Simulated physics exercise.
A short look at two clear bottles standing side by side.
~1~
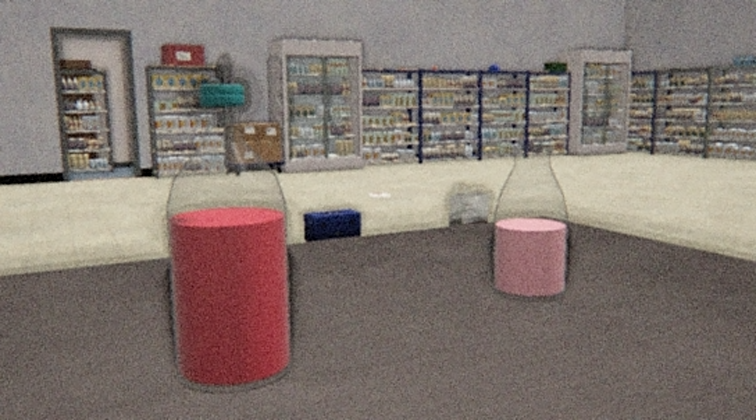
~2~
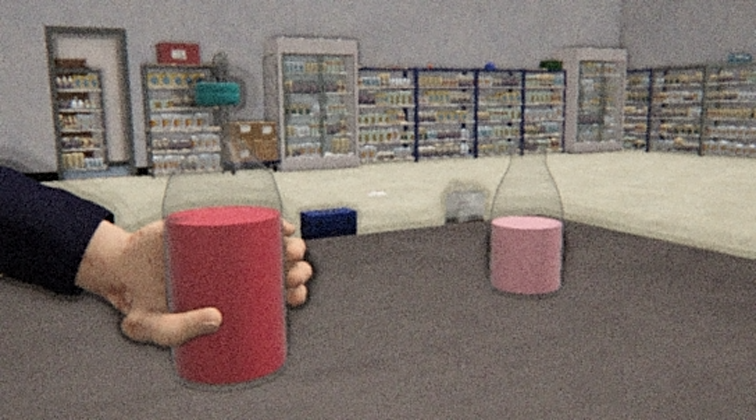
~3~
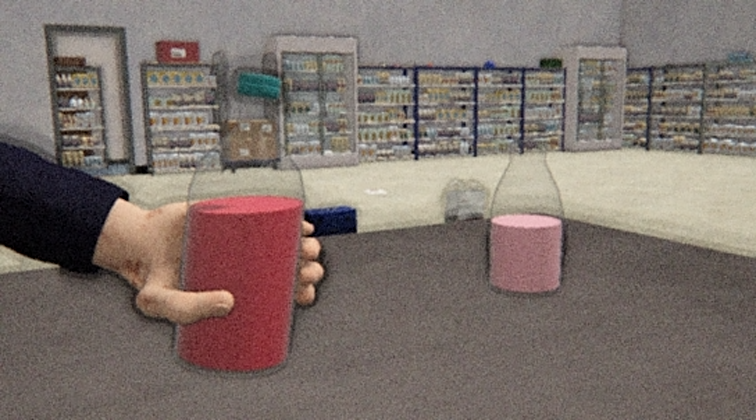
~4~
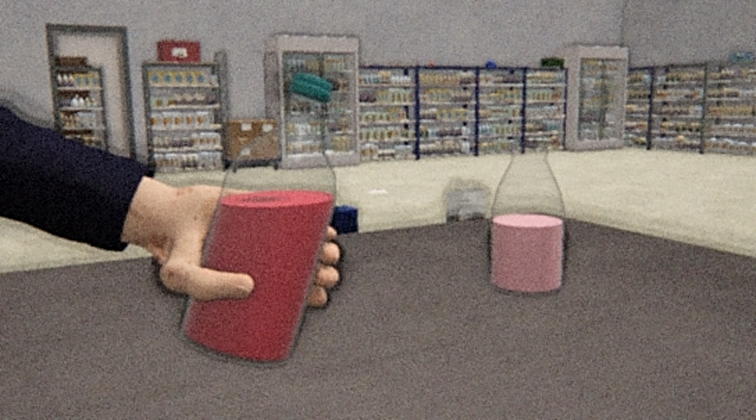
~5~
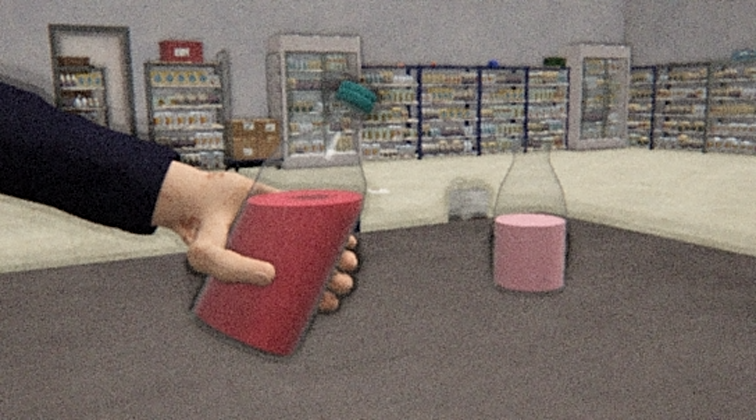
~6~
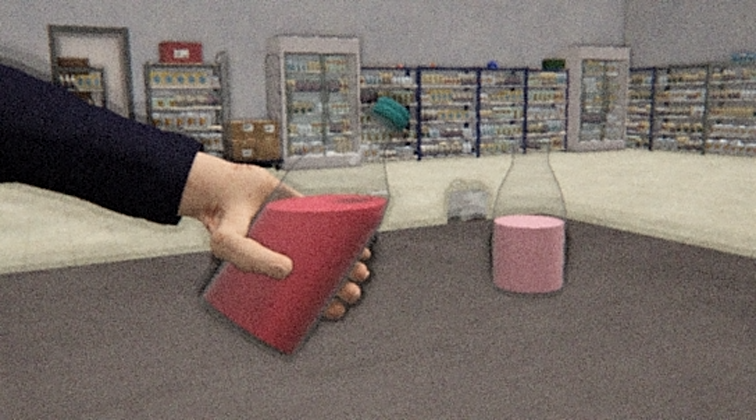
The clip shows two clear bottles on a dark surface, a capped one holding red liquid and an open one holding pink. A hand grips the left bottle, moves it right and tilts it rightward while the other stays still.
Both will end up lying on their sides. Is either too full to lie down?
The left bottle holds it all; the right bottle lets some out.
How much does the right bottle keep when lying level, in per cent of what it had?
Near 40 in a hundred.
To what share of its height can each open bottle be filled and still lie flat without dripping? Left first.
Roughly 26 per cent, then 18 per cent.
A moment on, the left bottle is nearly down; left bottle, all still inside.
Further on, the left bottle lies flat; left bottle, all still inside.
When it is over, both lie flat; left bottle, all still inside; right bottle, a puddle at its mouth.
